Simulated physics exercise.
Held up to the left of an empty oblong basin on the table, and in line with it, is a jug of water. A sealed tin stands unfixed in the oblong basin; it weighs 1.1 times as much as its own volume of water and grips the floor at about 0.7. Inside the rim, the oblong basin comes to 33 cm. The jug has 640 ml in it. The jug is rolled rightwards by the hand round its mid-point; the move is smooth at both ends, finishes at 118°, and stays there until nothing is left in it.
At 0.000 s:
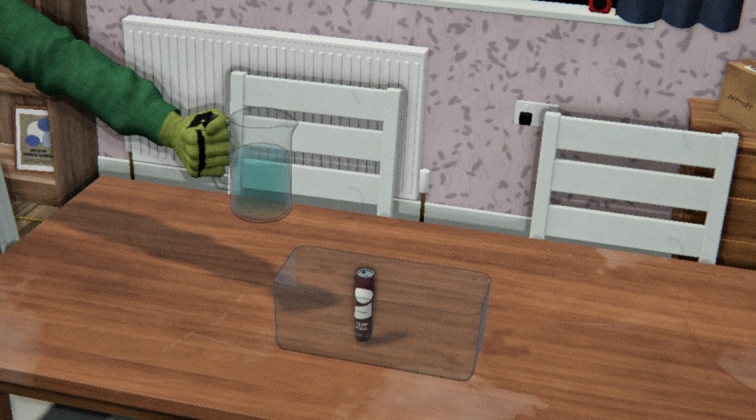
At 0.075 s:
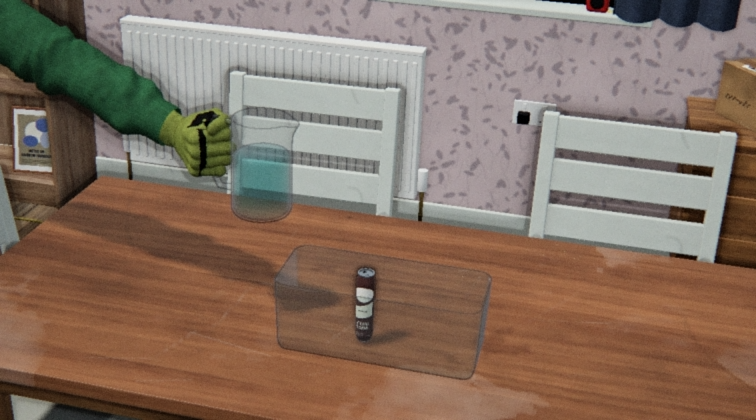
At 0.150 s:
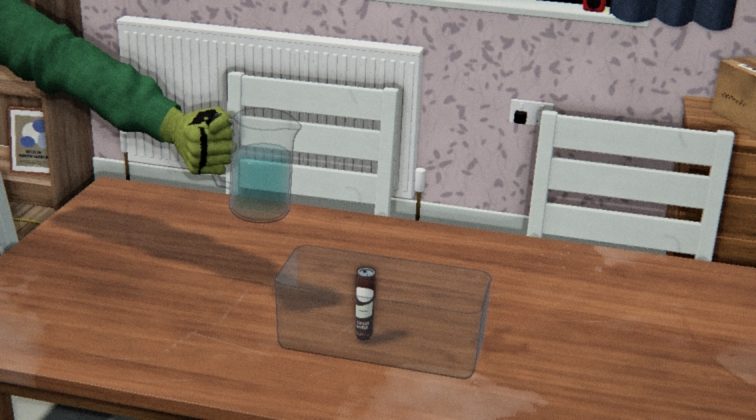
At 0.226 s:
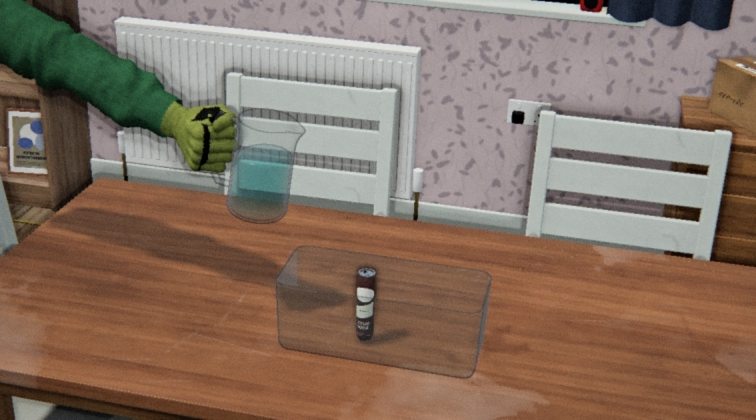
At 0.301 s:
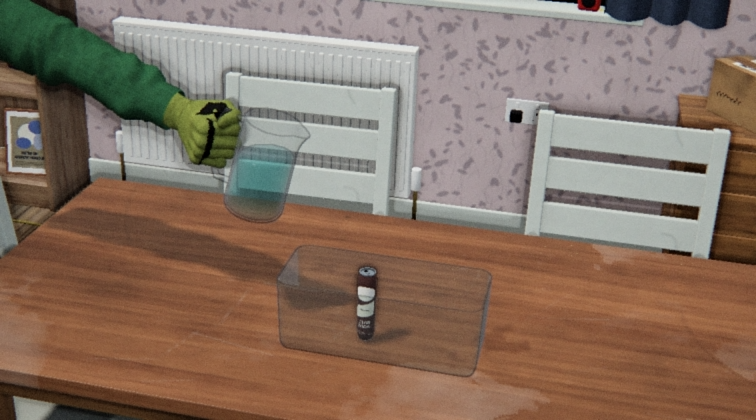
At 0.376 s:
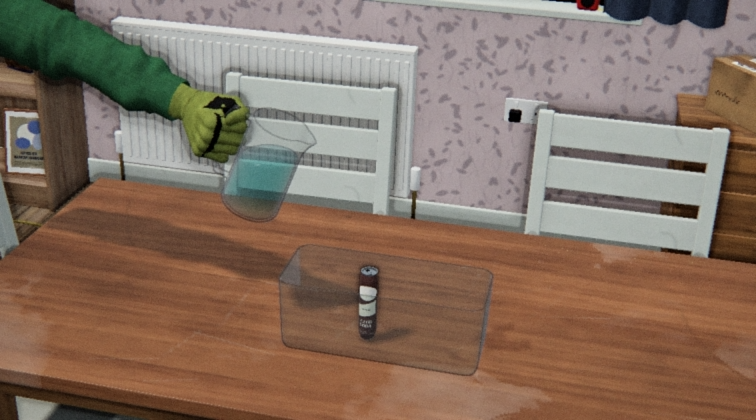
At a dining table, a green-gloved hand smoothly tilting a clear jug of bluish water rightwards beside a basin holding a tin.
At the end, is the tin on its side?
It's down.
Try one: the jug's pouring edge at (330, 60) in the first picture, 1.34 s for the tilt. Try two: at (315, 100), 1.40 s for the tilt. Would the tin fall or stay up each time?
In the first try it remains standing; in the second it comes down.
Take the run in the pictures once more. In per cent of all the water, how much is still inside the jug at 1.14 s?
About 32 per cent.
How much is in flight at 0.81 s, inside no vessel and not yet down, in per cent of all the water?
Near 7 per cent at that time.
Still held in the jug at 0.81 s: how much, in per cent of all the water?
94 %.
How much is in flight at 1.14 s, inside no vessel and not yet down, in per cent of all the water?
Roughly 26 %.
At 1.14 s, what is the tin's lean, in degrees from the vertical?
It leans about 25° from upright.
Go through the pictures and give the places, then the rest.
In the first picture, it leans 0°; its right rim is at (297, 124); the water meets the walls at (235, 148) and (289, 155); the oblong basin's rim runs from (285, 264) to (486, 296); the tin's top is at (365, 276).
In the second picture, it leans 1°; its right rim is at (299, 124); the water meets the walls at (236, 148) and (290, 155).
In the third picture, it leans 4°; its right rim is at (301, 127); the water meets the walls at (237, 149) and (291, 156).
In the fourth picture, it leans 8°; its right rim is at (305, 131); the water meets the walls at (237, 150) and (291, 156).
In the fifth picture, it leans 14°; its right rim is at (310, 136); the water meets the walls at (238, 152) and (294, 157).
In the sixth picture, it leans 21°; its right rim is at (316, 143); the water meets the walls at (237, 159) and (298, 158).
By 0.81 s the tilt is 79° and 93 per cent is still to pour; the tin stands where it began.
By 1.14 s the tilt is 111° and 32 per cent is still to pour; the tin leans 24°.
By 1.47 s the tilt is 118° and 1 per cent is still to pour; the tin lies on its side.
By 1.84 s the tilt is 118° and 0 per cent is still to pour; the tin lies on its side.
At rest the tin lies on its side.
